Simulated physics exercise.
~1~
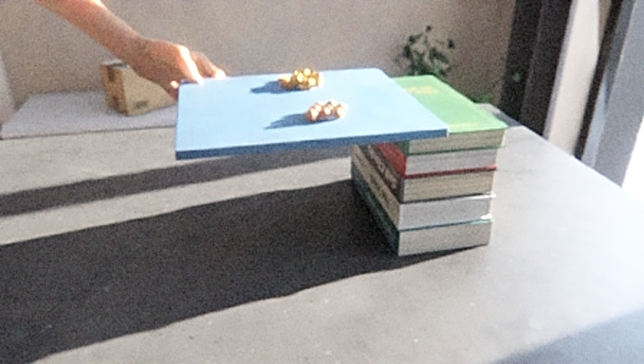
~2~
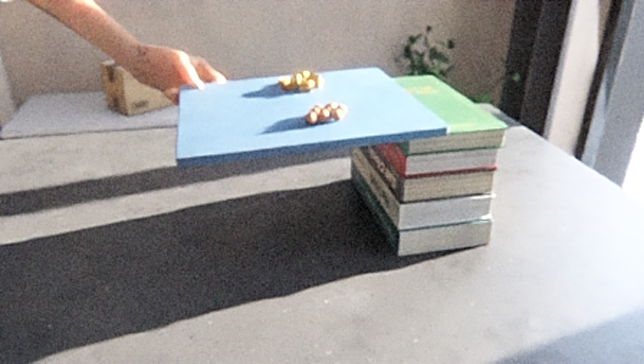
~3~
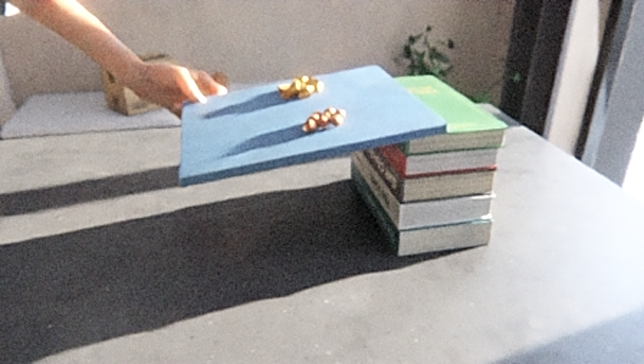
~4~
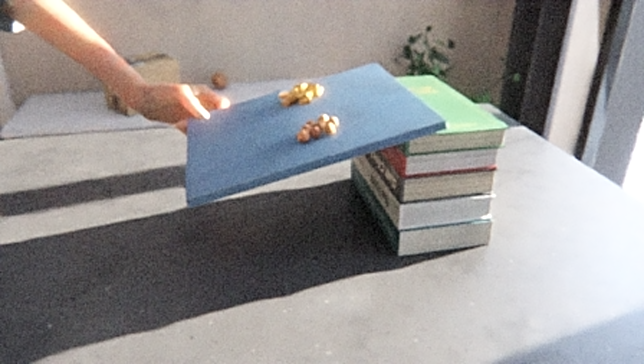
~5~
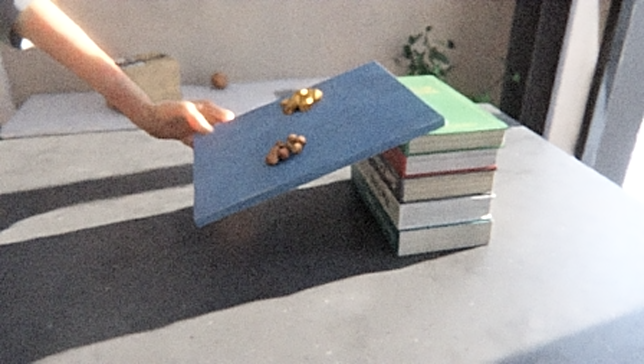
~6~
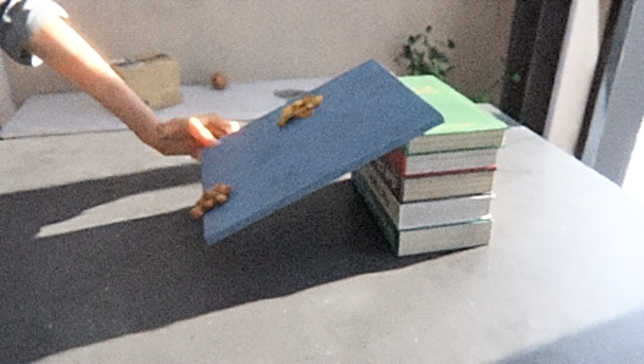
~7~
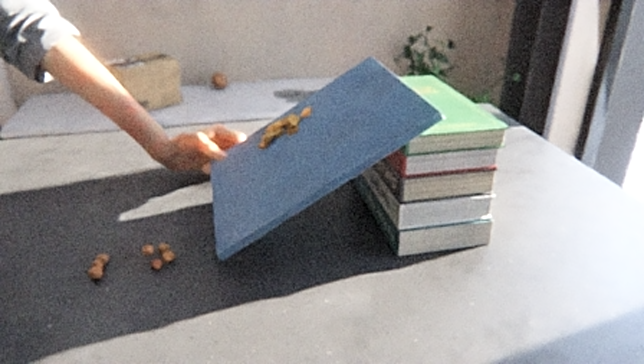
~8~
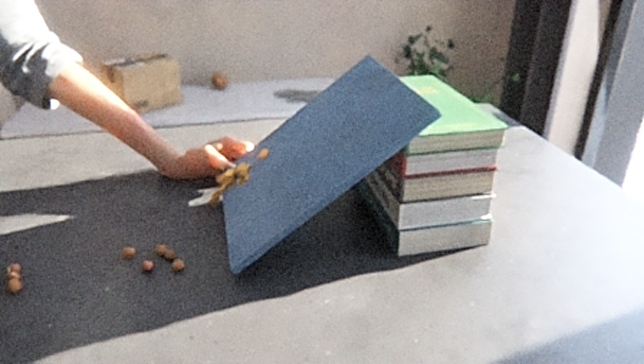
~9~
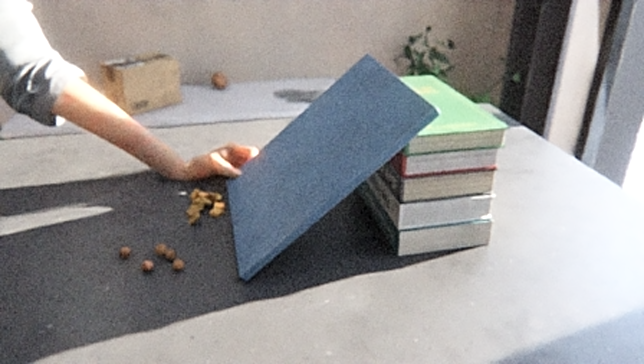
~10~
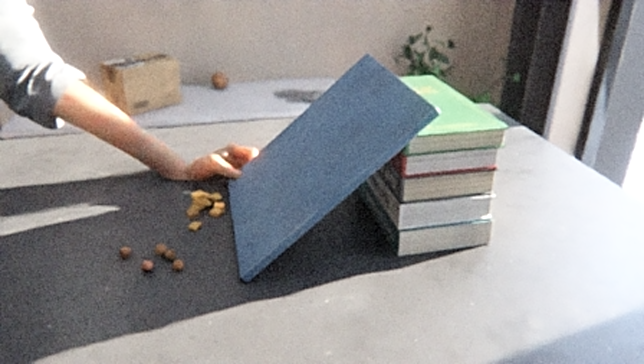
A blue board tilts down in a hand, and two small piles slide onto the table.
